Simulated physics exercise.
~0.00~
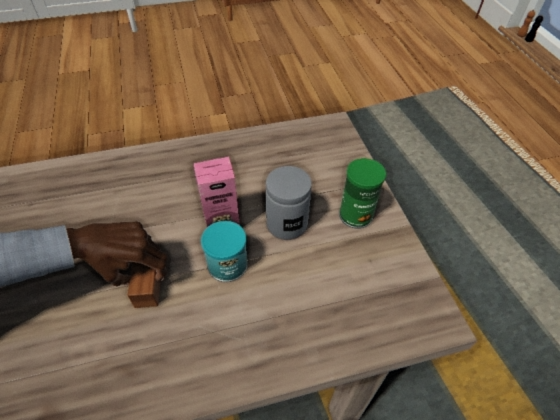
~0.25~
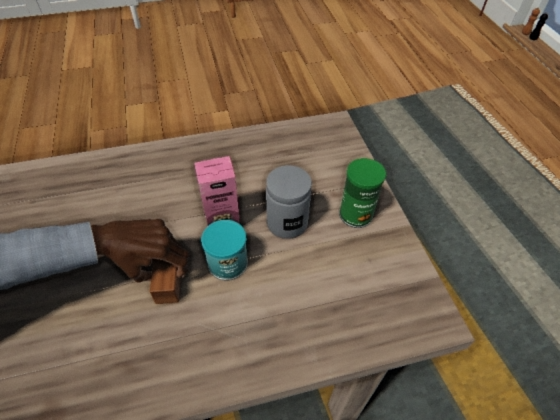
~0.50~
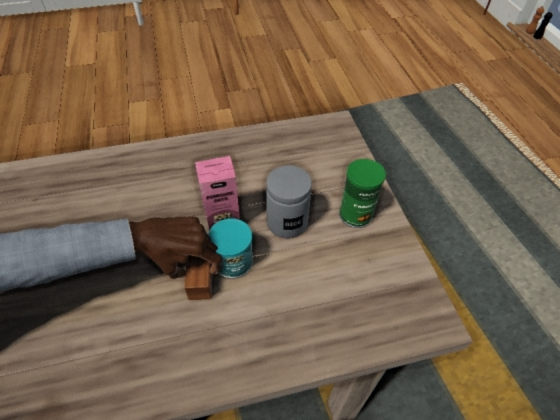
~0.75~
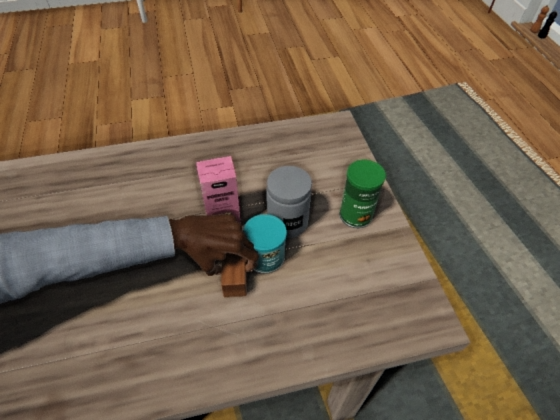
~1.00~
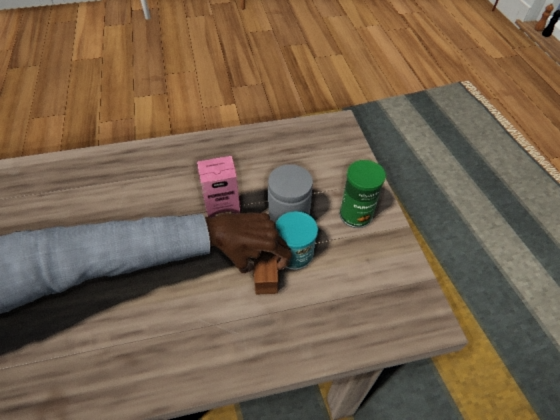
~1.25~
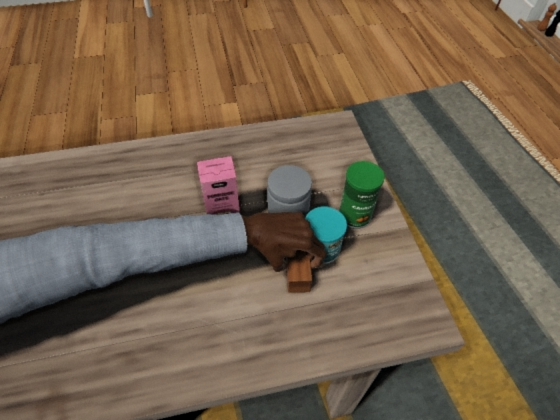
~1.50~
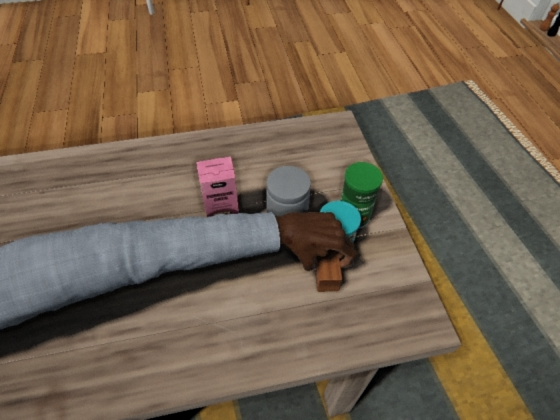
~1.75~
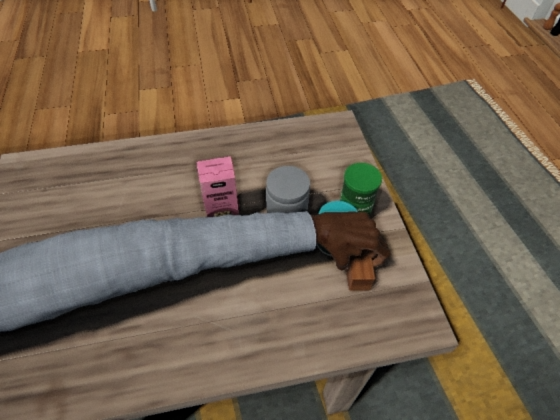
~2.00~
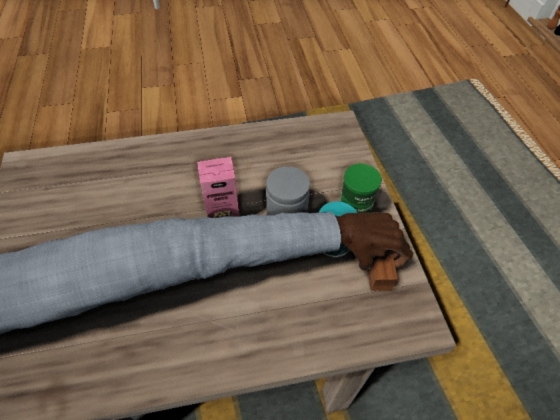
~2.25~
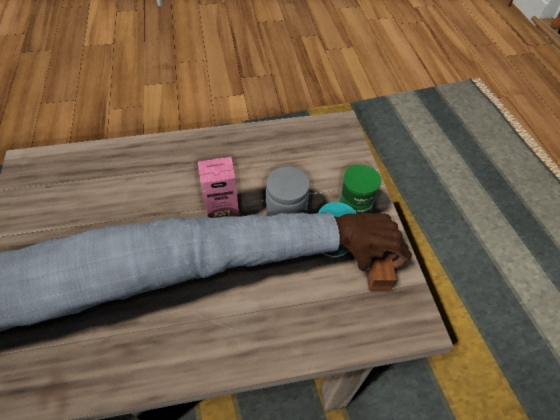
A hand in a grey-blue sleeve slid a small brown block rightward across a wooden table, pushing a turquoise tin past a pink carton and grey jar until it stood near the green tin, then the block went slightly farther and stopped.
